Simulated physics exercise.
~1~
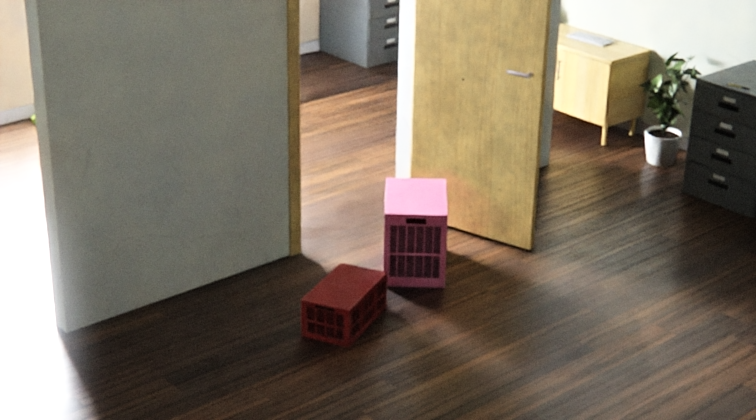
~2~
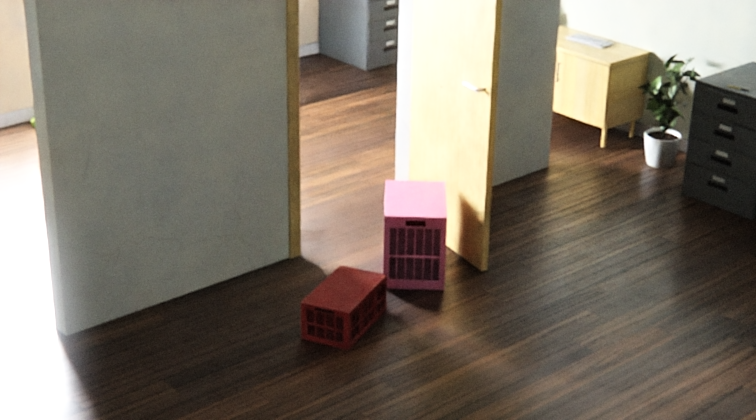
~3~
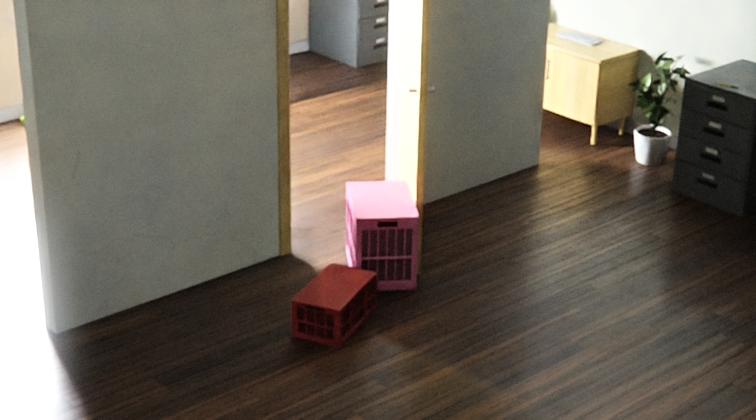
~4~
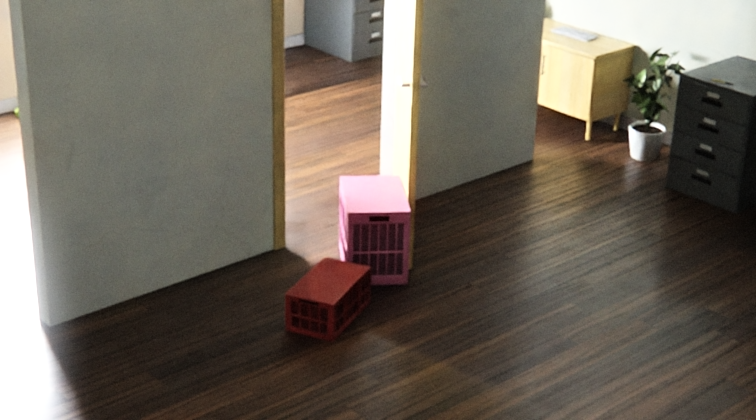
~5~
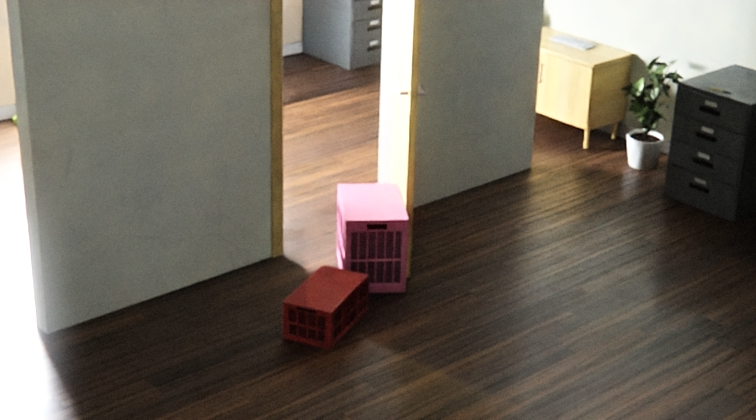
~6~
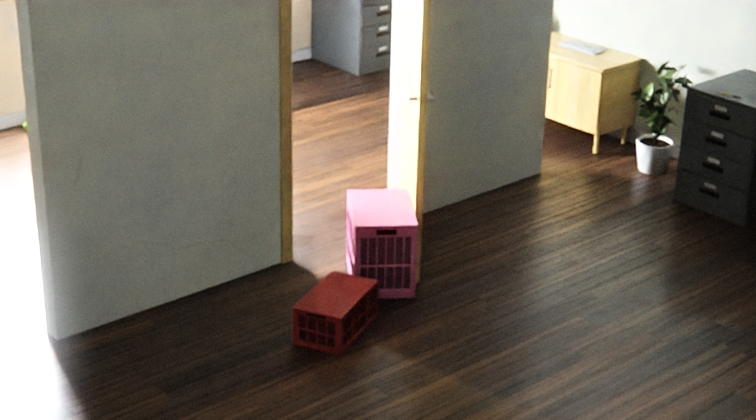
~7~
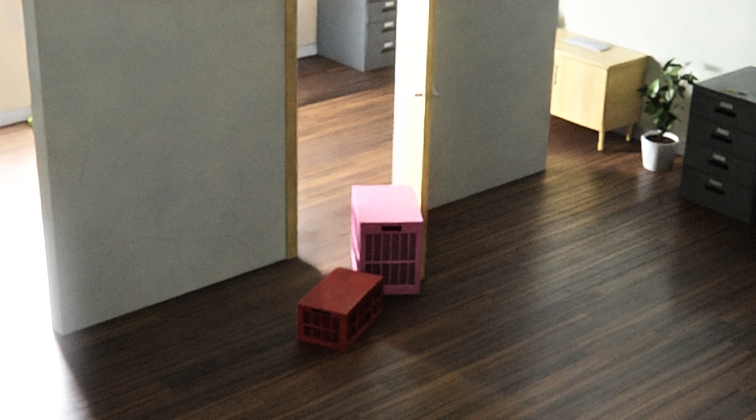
A wooden door stands wide open in a grey wall, with an upright pink chest in front of the doorway and a low red crate on the dark floor just to its left. The door swings left toward the chest, turning its face out of view. As it keeps swinging, the chest shifts a short way left, closer to the red crate, which stays put. The door then comes to rest nearly edge-on, still partly open. At the end, the pink chest remains upright between the door's edge and the unmoved crate.
